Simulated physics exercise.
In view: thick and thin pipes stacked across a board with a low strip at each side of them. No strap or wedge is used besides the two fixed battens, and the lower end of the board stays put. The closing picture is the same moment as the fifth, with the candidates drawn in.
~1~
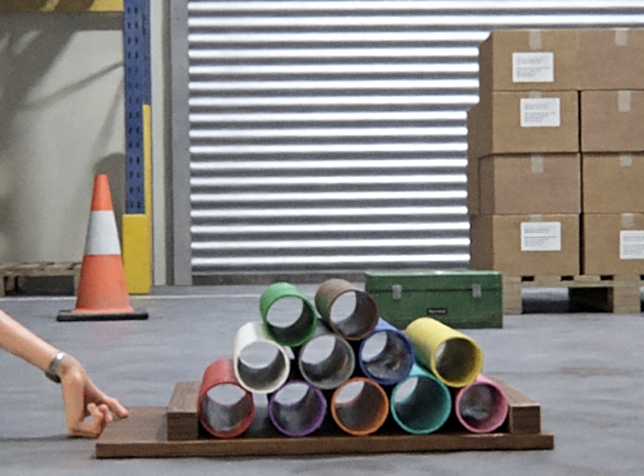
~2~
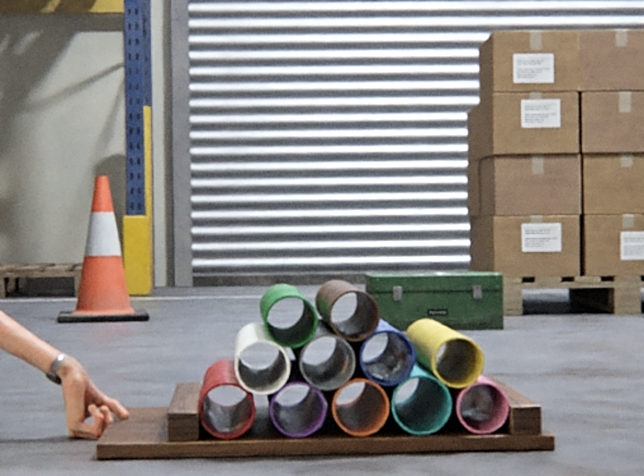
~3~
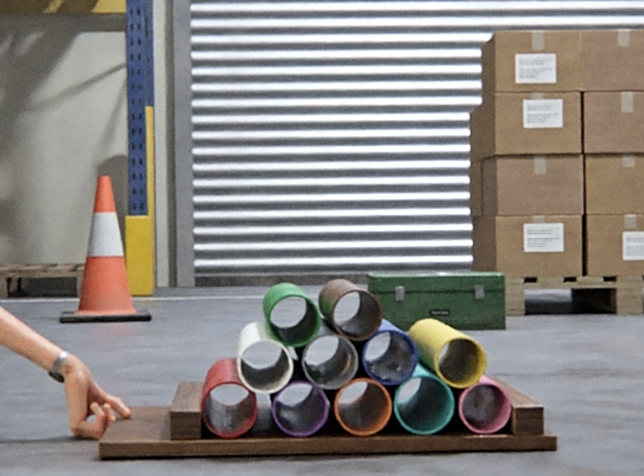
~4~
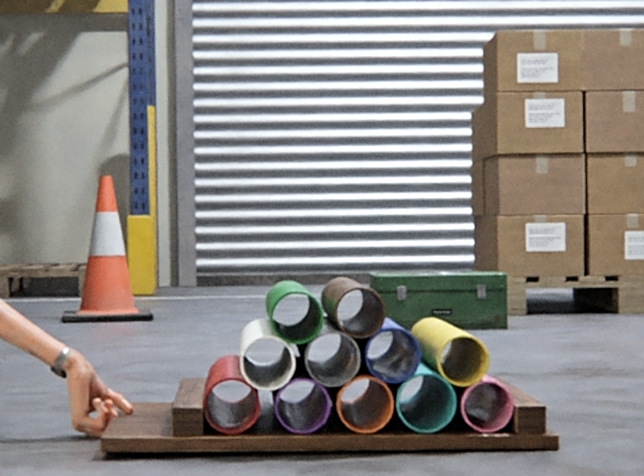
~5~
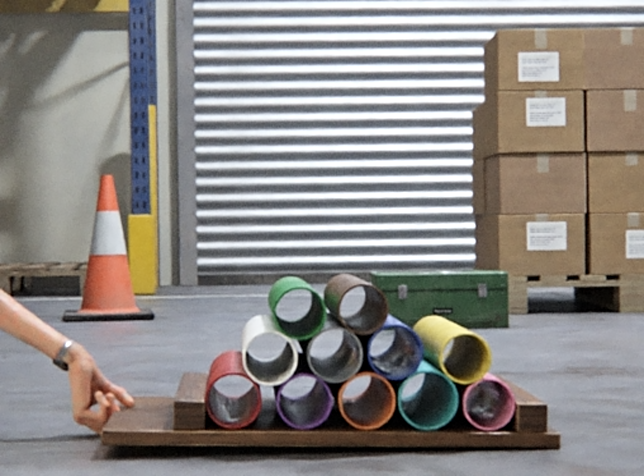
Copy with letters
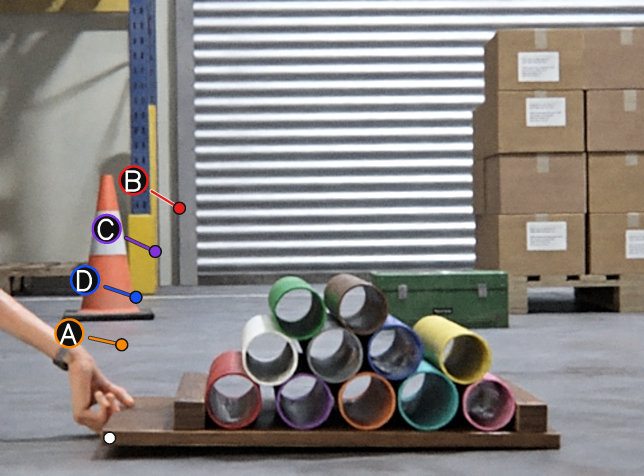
We see colourful pipes stacked in a pyramid on a wooden board with low strips at its sides, on a warehouse floor. A hand at the left touches the board's end while everything shifts very slightly right in view.
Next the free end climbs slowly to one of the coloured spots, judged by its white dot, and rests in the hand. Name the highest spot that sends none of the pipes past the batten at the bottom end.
Up to D.
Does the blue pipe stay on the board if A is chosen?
The blue pipe: Yes.
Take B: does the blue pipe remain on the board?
No, with B.
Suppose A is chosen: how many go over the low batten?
The count is none.
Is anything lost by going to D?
No.
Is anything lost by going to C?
Yes, at C.
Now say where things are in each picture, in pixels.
Orange pipe (360, 406); turquoise pipe (421, 404); pink pipe (482, 406), in the first picture.
Pink pipe (483, 407); yellow pipe (458, 362), in the second picture.
Board (321, 413); red pipe (230, 409); white pipe (265, 366); green pipe (294, 321), in the third picture.
Board (323, 410); red pipe (231, 406); purple pipe (303, 406), in the fourth picture.
Board (324, 407); red pipe (233, 400); purple pipe (304, 401), in the fifth picture.
On the copy, A at (121, 345); B at (180, 208); C at (155, 252); D at (136, 297); the white dot at (110, 438).
On D. First, board at 14°.
Then, board at 20°.
Finally, board at 20°, none over the low batten.
By contrast, A none over the low batten; B six over the low batten; C four over the low batten (yellow, blue, grey, brown).
